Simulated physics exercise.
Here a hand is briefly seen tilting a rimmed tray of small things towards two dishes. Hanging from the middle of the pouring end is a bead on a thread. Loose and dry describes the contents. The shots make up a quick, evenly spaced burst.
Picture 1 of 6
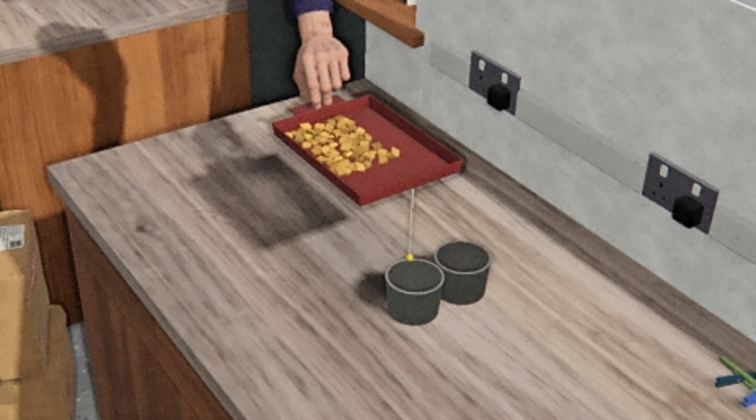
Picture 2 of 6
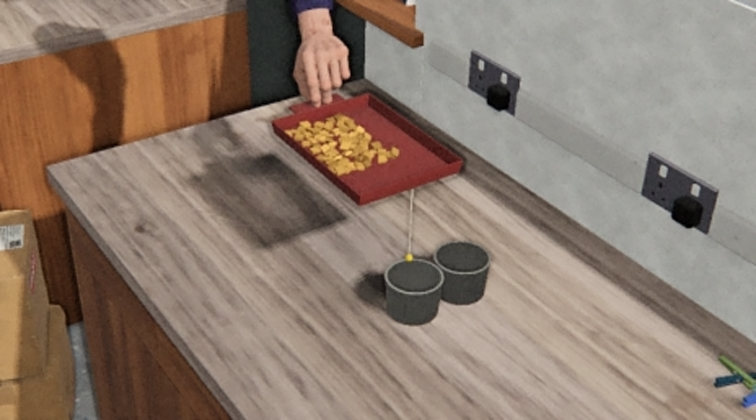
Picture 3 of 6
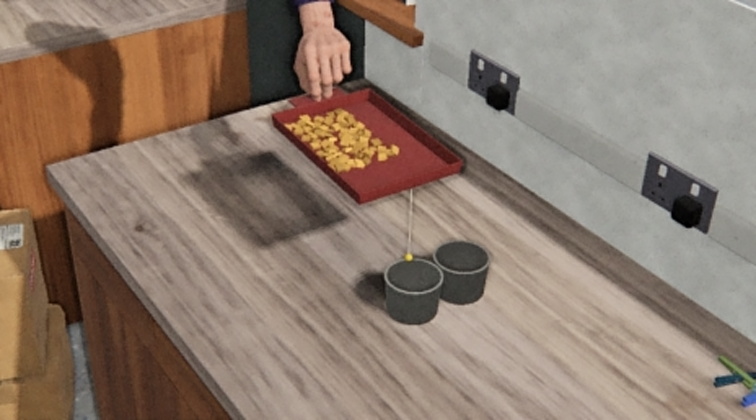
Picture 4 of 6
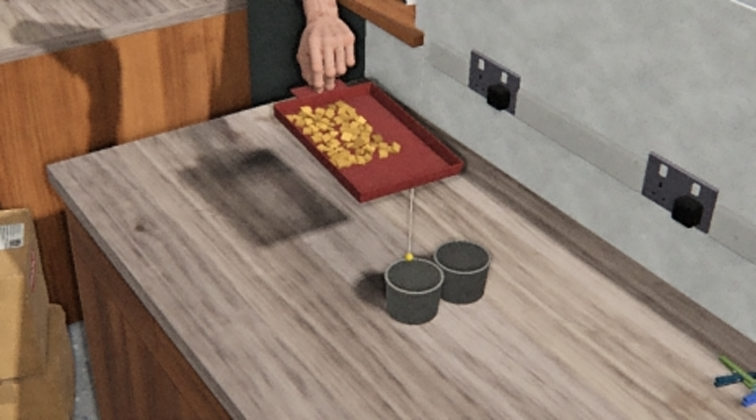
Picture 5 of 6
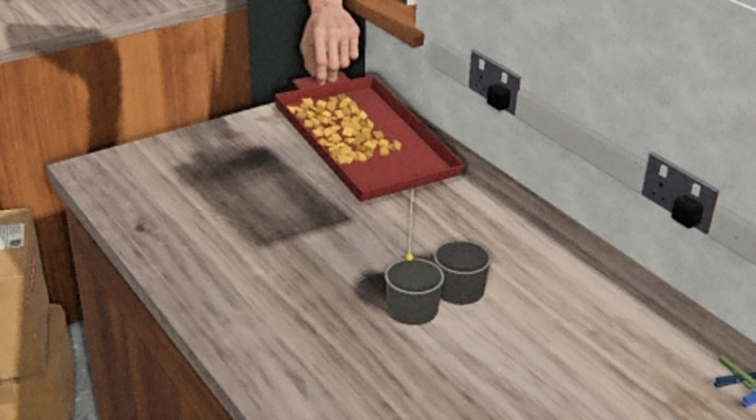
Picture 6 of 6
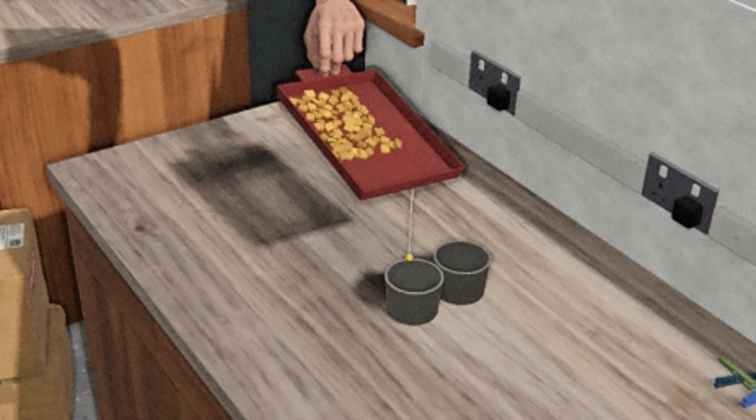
A hand gradually raises the back of a red tray of yellow pieces near two dishes.
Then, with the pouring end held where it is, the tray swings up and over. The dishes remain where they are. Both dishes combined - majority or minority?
The catch is better than half, if you ask me.
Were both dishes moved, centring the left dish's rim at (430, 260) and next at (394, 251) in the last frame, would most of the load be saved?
Earlier try a majority share, later try a minority share.
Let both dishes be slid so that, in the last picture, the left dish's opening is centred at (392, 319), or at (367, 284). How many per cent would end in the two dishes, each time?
Approximately 0 percent, followed by approximately 10 percent.
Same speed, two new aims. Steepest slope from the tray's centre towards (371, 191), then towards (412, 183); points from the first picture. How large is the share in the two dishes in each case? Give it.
I'd say some 10 in a hundred at first, then 40 in a hundred.
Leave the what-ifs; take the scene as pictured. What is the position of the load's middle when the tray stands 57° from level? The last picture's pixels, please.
Look close to (429, 165) in the last picture.
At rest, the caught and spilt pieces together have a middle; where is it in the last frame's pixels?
(459, 286).
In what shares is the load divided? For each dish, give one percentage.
Final split: Left dish some 10 per cent, right dish some 70 per cent.
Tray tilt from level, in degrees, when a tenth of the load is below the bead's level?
Around 85°, give or take.
Just after the last frame, tray tipped steeply; almost all on the tray; just a few in the air.
A moment on, tray tipped right over; almost all on the tray; about a tenth in the right dish; just a few outside both.
Further on, tray tipped past a quarter turn; about a tenth in the left dish; roughly two thirds in the right dish; roughly a quarter outside both; just a few in the air.
When it is over, tray tipped past a quarter turn; about a tenth in the left dish; roughly two thirds in the right dish; roughly a quarter outside both; just a few in the air.
